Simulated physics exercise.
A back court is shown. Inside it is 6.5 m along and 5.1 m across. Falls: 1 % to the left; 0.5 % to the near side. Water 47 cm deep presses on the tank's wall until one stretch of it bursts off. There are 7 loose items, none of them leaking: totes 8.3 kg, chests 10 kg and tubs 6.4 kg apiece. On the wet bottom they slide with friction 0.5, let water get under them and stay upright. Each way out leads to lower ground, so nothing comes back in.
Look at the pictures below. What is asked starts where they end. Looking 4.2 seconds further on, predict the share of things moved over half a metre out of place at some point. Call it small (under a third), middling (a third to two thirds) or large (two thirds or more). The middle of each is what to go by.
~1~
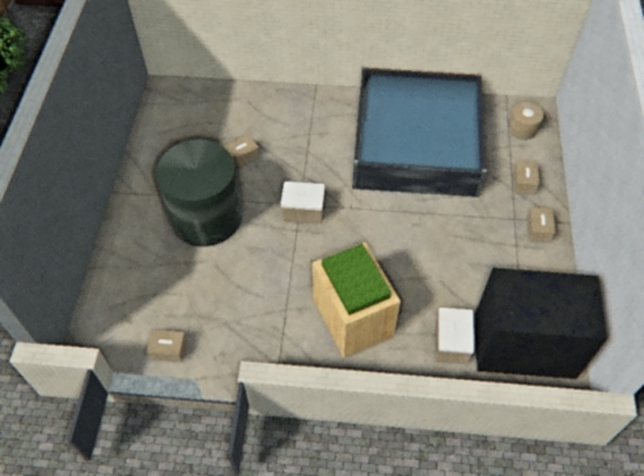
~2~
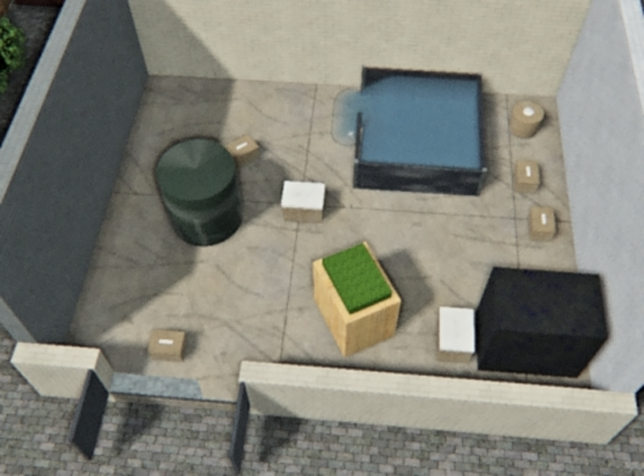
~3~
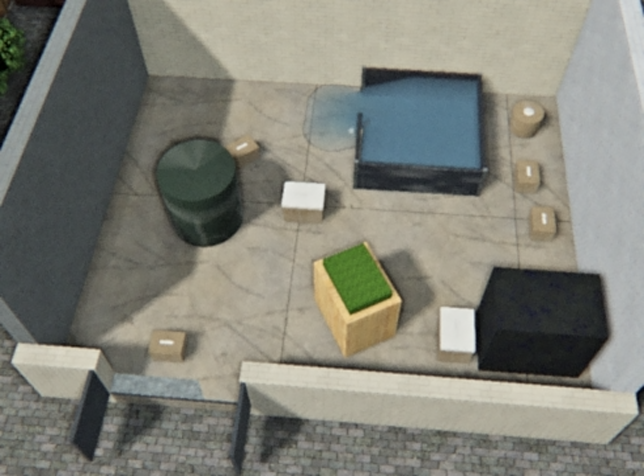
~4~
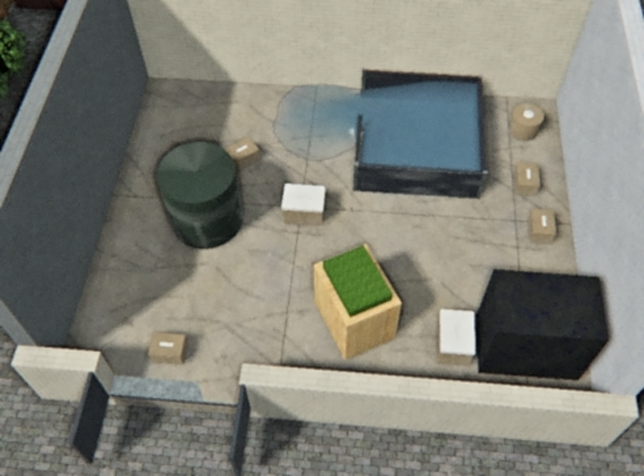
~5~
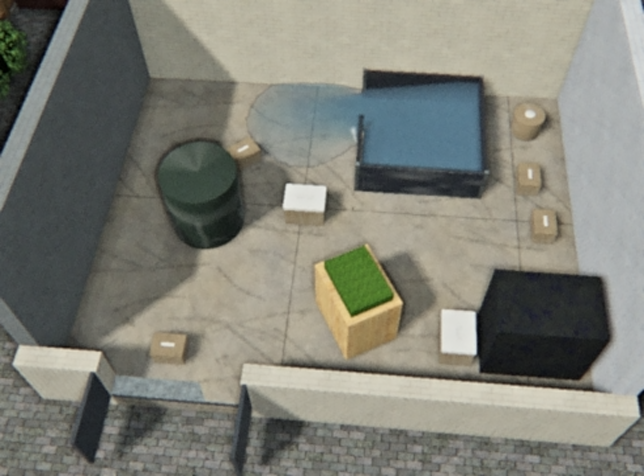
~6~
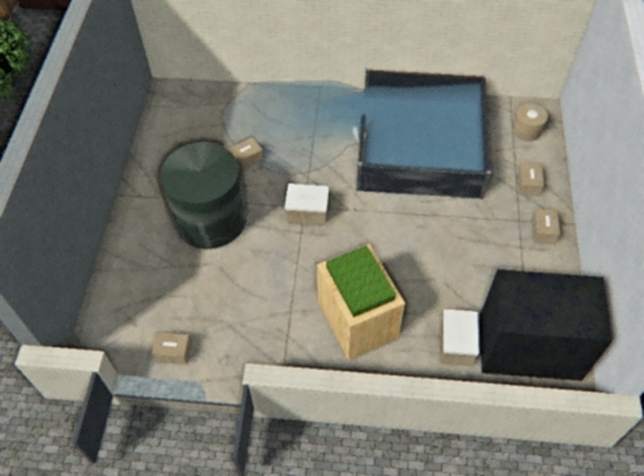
Small, under a third.
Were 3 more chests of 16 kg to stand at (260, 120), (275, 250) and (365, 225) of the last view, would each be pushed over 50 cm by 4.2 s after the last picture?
In the order asked: Above the mark; below the mark; below the mark.
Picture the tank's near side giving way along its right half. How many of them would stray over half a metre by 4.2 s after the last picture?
Count: 0.
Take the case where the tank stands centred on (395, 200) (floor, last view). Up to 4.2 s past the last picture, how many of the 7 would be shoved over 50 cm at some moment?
Then 1 of them would.
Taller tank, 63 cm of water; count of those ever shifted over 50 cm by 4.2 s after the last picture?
Under that setup the answer is 2.
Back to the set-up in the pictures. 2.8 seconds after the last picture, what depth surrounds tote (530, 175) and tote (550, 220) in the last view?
Close to 0 and 0 centimetres.
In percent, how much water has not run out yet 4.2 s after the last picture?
I'd say some 96 percent hasn't gone yet.
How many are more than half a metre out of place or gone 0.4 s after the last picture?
Count: 0.
Then, 0.4 s after the last picture 0 of 7 are over 50 cm from their spots; 0 afloat.
Then, 1.5 s after the last picture 0 of 7 are over 50 cm from their spots; 0 afloat.
Then, 2.8 s after the last picture 1 of 7 are over 50 cm from their spots; 1 afloat.
Then, 4.2 s after the last picture 2 of 7 are over 50 cm from their spots, and 2 have been at some point; 1 afloat.
